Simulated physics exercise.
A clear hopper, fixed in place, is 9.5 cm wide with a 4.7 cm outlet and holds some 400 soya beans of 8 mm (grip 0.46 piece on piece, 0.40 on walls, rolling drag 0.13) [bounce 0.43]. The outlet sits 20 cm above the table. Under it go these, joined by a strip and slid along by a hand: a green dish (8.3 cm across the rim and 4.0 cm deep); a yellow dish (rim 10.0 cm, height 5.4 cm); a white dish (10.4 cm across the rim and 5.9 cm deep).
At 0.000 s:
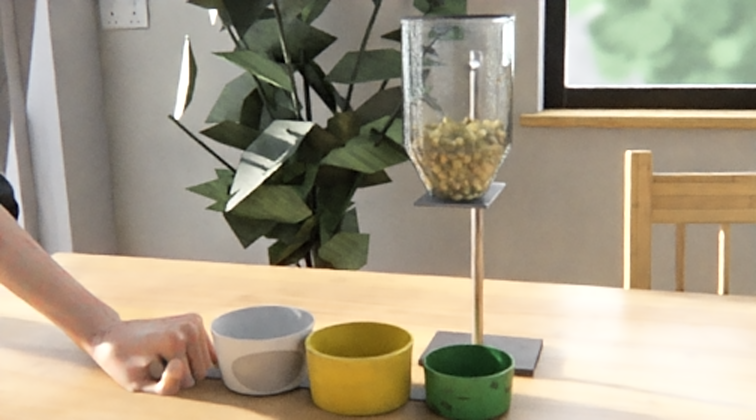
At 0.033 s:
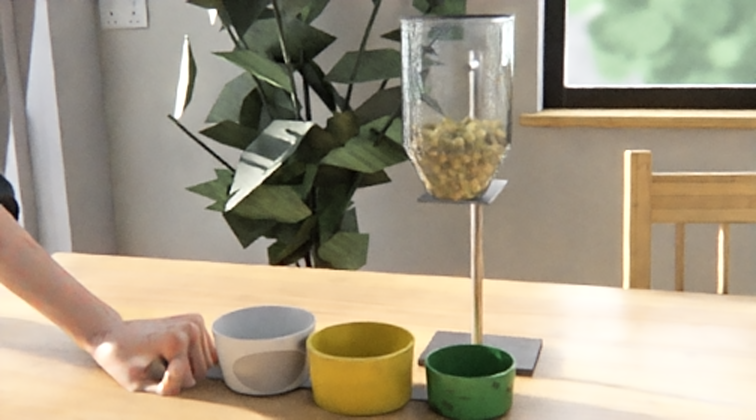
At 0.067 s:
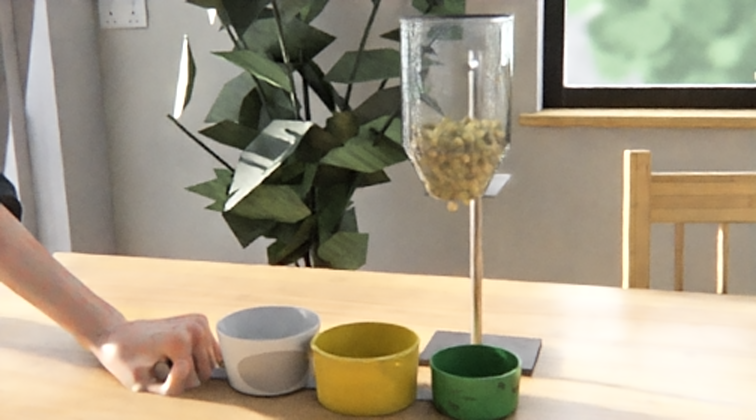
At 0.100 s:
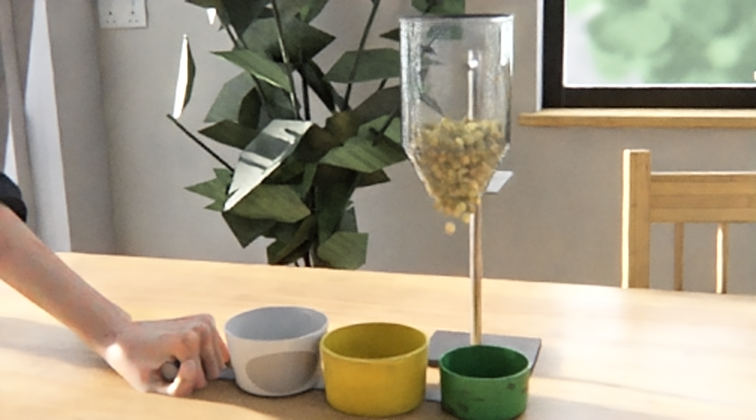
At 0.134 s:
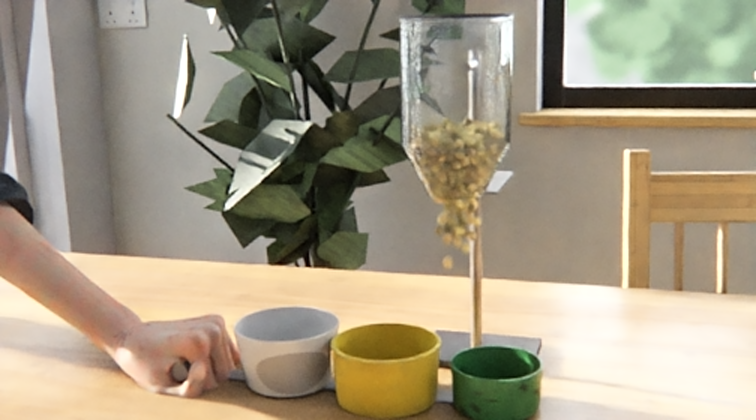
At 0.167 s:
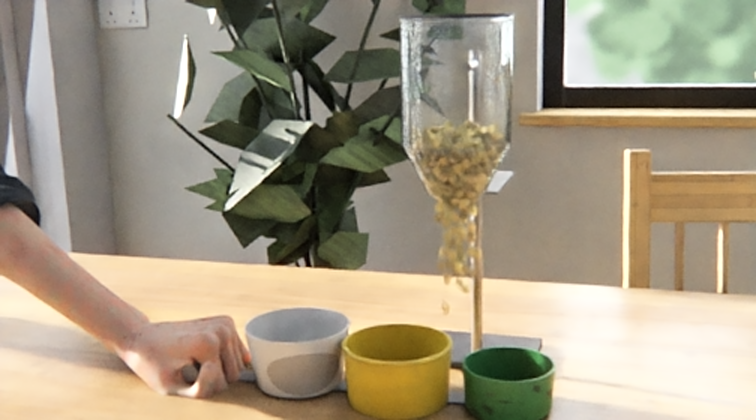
A hand slides a joined row of white, yellow and green dishes slowly to the right across a wooden table, while small yellowish beans begin dropping from the bottom of a clear hopper, thickening into a narrow stream above them.
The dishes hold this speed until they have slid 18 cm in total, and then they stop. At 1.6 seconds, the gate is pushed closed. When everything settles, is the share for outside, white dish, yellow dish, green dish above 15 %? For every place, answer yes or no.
Outside - no; white dish - yes; yellow dish - yes; green dish - no.
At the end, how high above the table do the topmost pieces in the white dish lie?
Near 3.0 cm.
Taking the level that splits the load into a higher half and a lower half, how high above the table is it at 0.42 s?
Roughly 16 cm.
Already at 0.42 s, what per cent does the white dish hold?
Close to 0 in a hundred by then.
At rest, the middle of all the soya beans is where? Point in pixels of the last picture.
Centre at rest: Approx. (511, 391).
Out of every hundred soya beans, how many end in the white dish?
Around 45 in a hundred.
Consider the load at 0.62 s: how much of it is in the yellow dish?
I'd put it at around 50 per cent.
After 0.42 s, yellow dish 40 %, hopper 40 %, in the air 20 %; middle of all pieces on or above the table near (466, 277).
After 0.62 s, white dish 25 %, yellow dish 50 %, hopper 5 %, in the air 20 %; middle of all pieces on or above the table near (501, 354).
After 0.82 s, outside 5 %, white dish 45 %, yellow dish 50 %; middle of all pieces on or above the table near (496, 390).
After 1.00 s, outside 5 %, white dish 45 %, yellow dish 50 %; middle of all pieces on or above the table near (496, 391).
By 2.2 s all is still; outside 5 %, white dish 45 %, yellow dish 50 %, green dish 0 %, hopper 0 %.
